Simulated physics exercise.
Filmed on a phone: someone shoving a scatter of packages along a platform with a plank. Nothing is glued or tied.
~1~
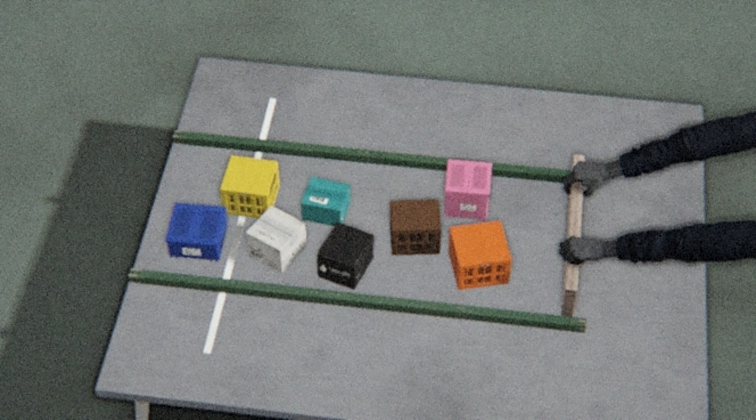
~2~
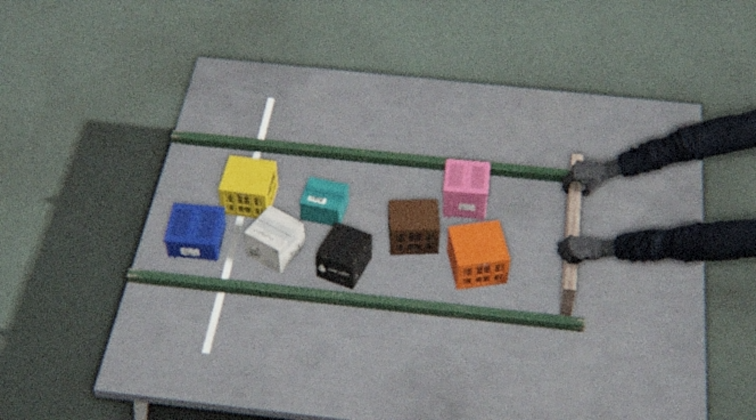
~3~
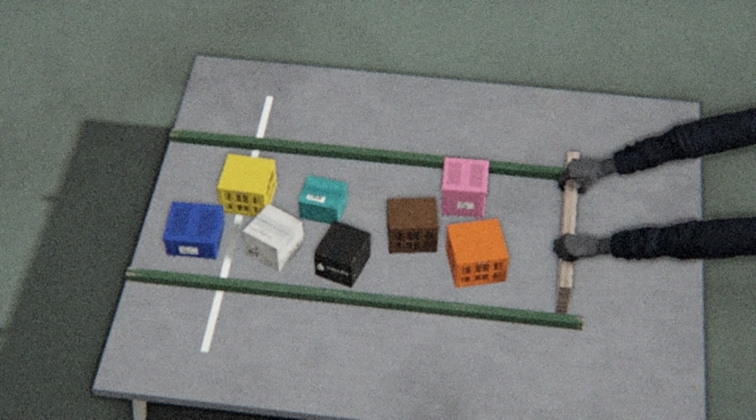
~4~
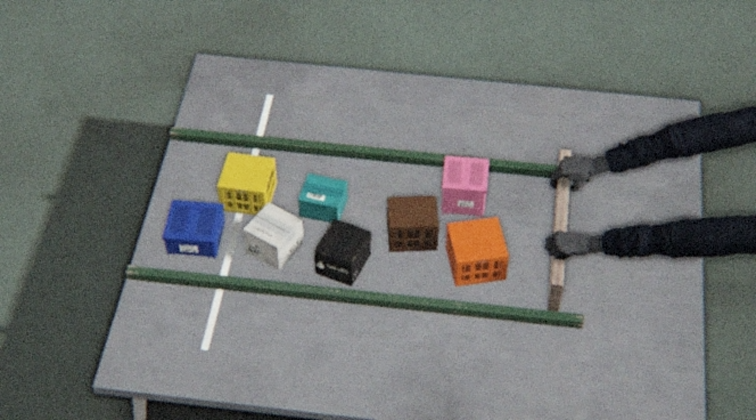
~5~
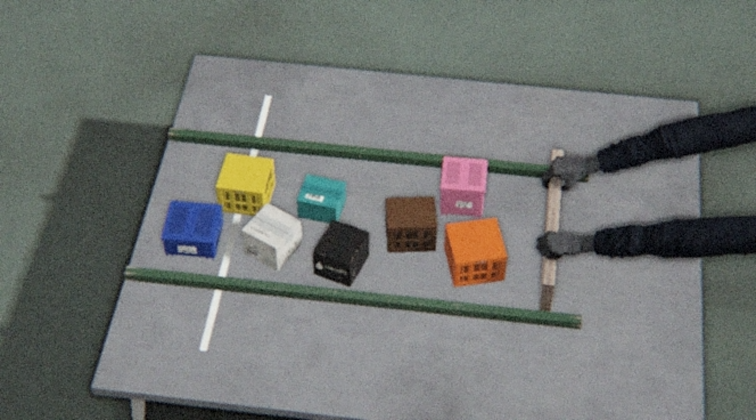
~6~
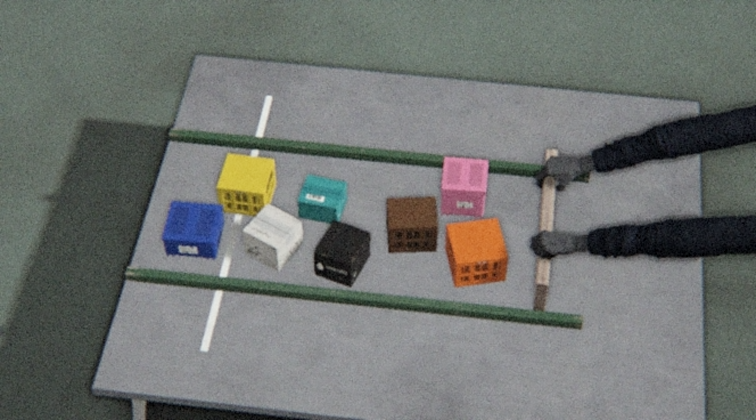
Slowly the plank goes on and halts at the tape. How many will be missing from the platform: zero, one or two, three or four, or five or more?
The number that fall off is three or four.
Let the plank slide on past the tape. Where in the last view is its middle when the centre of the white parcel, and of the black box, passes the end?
For the white parcel at (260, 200), for the black box at (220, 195).
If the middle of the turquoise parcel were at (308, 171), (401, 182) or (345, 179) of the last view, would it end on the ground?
In that order, it does not fall; is kept; survives.
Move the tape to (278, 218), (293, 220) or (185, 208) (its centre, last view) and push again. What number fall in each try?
Try by try, 2, 2 and 6.
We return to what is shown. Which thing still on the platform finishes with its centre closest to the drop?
The turquoise parcel ends nearest.
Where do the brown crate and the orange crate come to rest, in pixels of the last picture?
The brown crate stops around (181, 182); the orange crate around (208, 221).
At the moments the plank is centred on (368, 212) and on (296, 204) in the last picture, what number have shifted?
At the one place 7, at the other 8.
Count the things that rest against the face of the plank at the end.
2 of them.
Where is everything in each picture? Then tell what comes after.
In the first picture, blue tote (197, 232); yellow crate (250, 188); white parcel (277, 240); plank (573, 235); tape (242, 216).
In the second picture, yellow crate (249, 188); plank (571, 235).
In the third picture, white parcel (274, 238); turquoise parcel (323, 200).
In the fourth picture, blue tote (195, 229); pink tote (465, 187).
In the fifth picture, yellow crate (246, 185); orange crate (475, 252).
In the sixth picture, blue tote (194, 230); yellow crate (247, 186); white parcel (273, 238); plank (545, 230); tape (239, 214).
Soon after, none off yet; blue tote at rest near (194, 230); yellow crate at rest near (247, 186); white parcel at rest near (273, 238).
Then, none off yet; blue tote moved a little near (175, 228); yellow crate moved about its own width near (192, 168); white parcel moved about its own width near (221, 231).
At rest, the number that fall off is three or four; fallen, white parcel, yellow crate and blue tote.
